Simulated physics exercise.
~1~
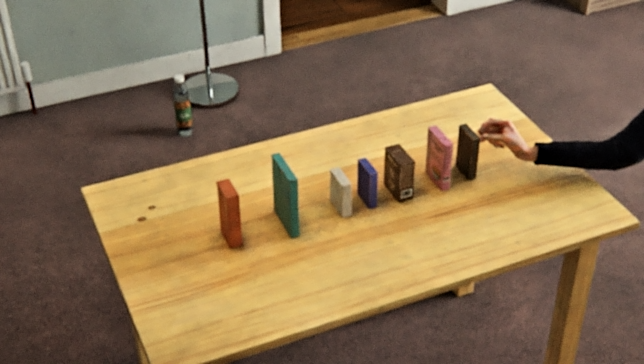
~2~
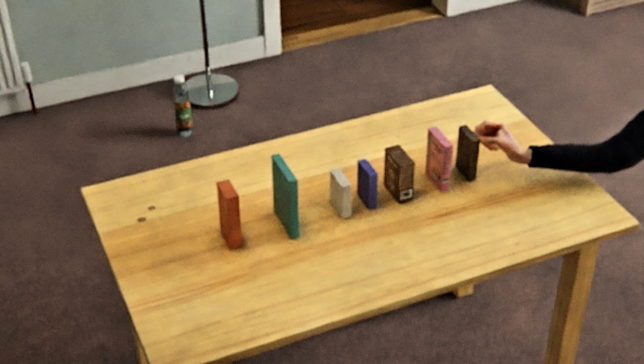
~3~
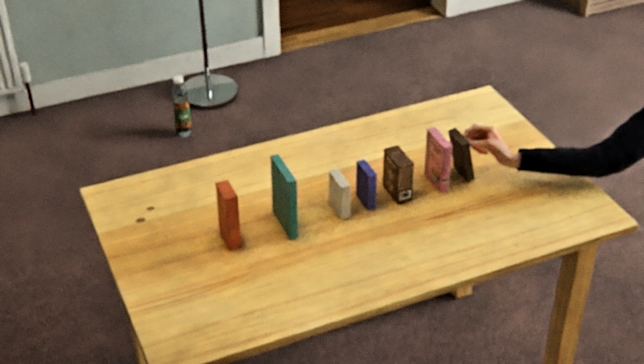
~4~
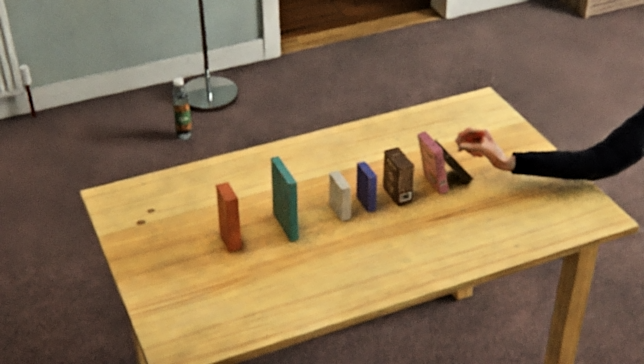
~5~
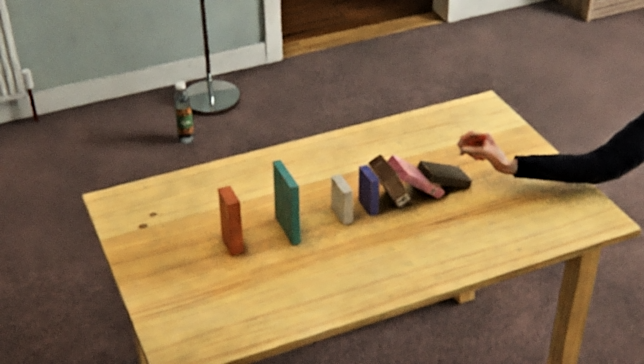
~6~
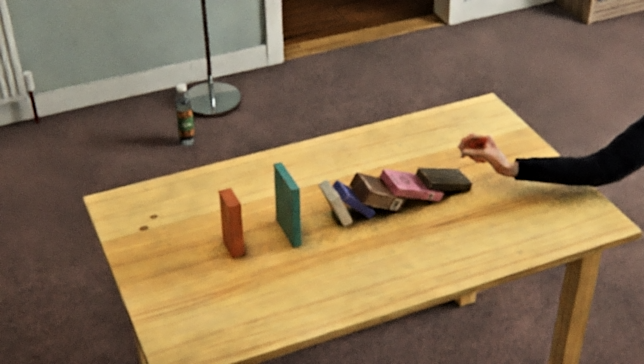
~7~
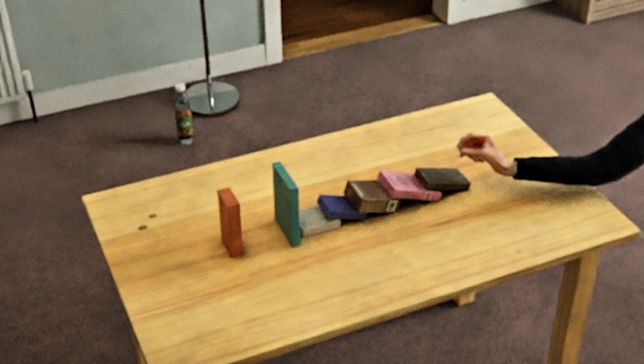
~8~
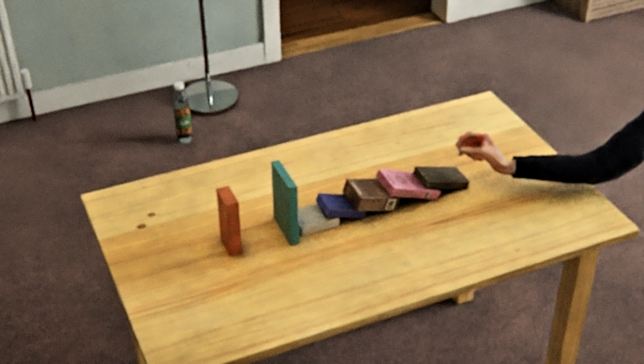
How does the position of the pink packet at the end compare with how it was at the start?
At the start the pink packet stands upright in the row, and by the end it is lying on its side on the table.
